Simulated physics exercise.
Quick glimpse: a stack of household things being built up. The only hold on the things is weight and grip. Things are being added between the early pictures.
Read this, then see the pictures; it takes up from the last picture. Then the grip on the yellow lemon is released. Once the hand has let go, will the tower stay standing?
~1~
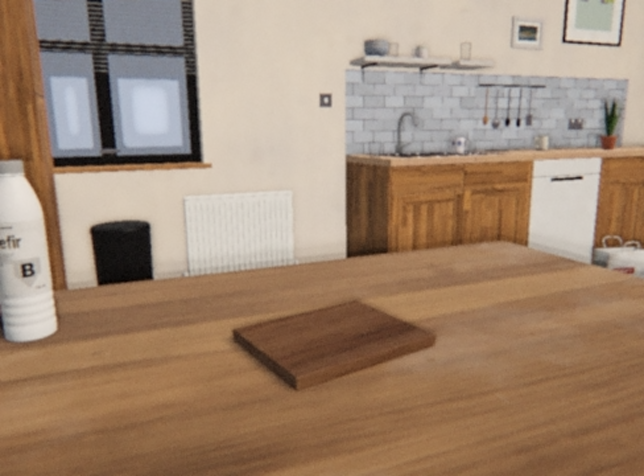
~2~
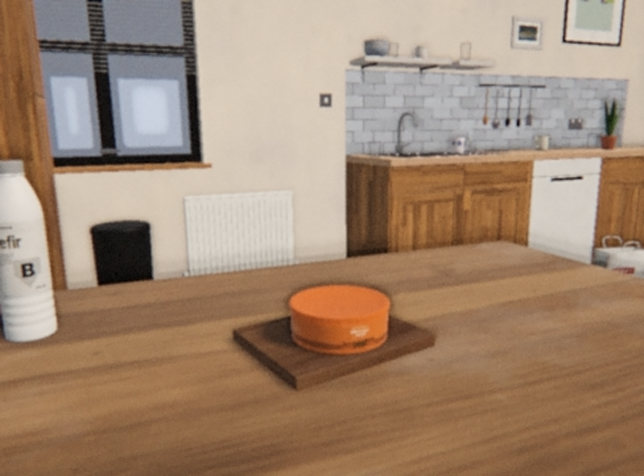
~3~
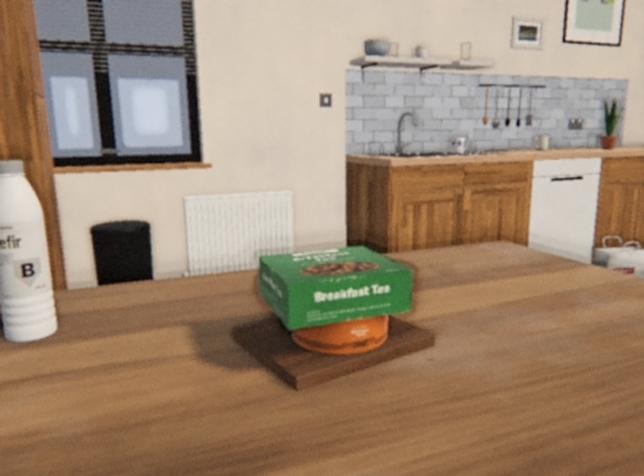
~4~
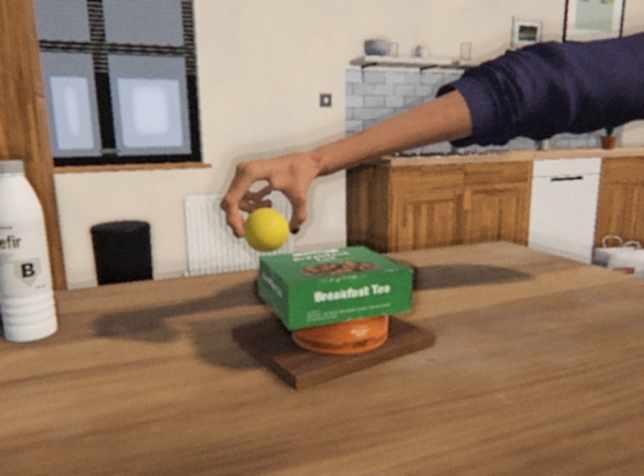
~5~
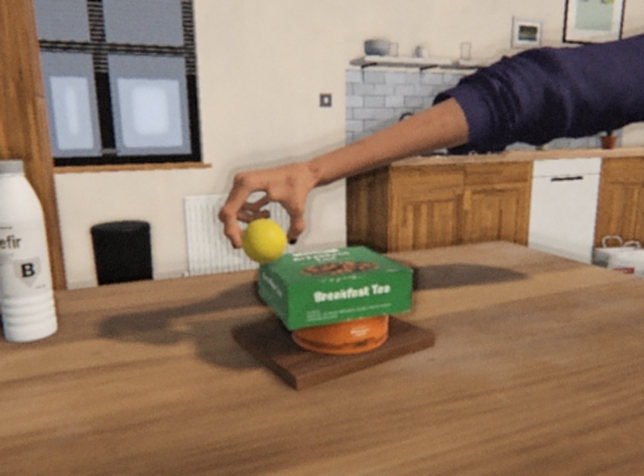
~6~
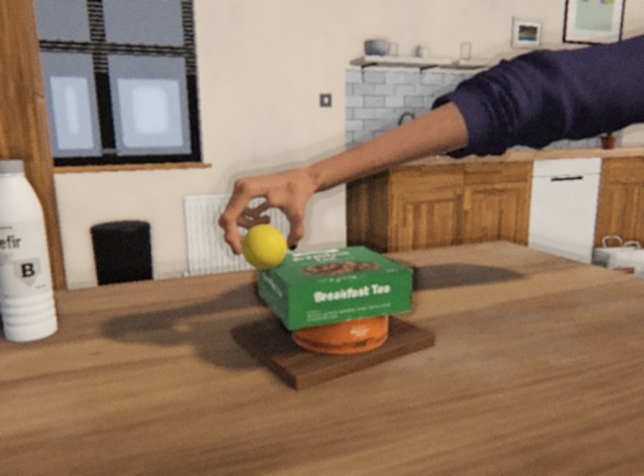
Unstable.
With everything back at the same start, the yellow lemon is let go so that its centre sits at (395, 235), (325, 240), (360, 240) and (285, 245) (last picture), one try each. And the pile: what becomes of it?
Collapses; stays standing; stays standing; stays standing.
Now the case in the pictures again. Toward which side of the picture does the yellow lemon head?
It shifts to the viewer's left.
Then, 0.40 s after the last picture, yellow lemon now fallen.
Then, 0.50 s after the last picture, things are still on the move.
Then, 1.60 s after the last picture, nothing new.
At rest, fallen, yellow lemon; the other 4 in place. Seen from the same camera at the end, yellow lemon near (228, 348). The pile loses its balance.
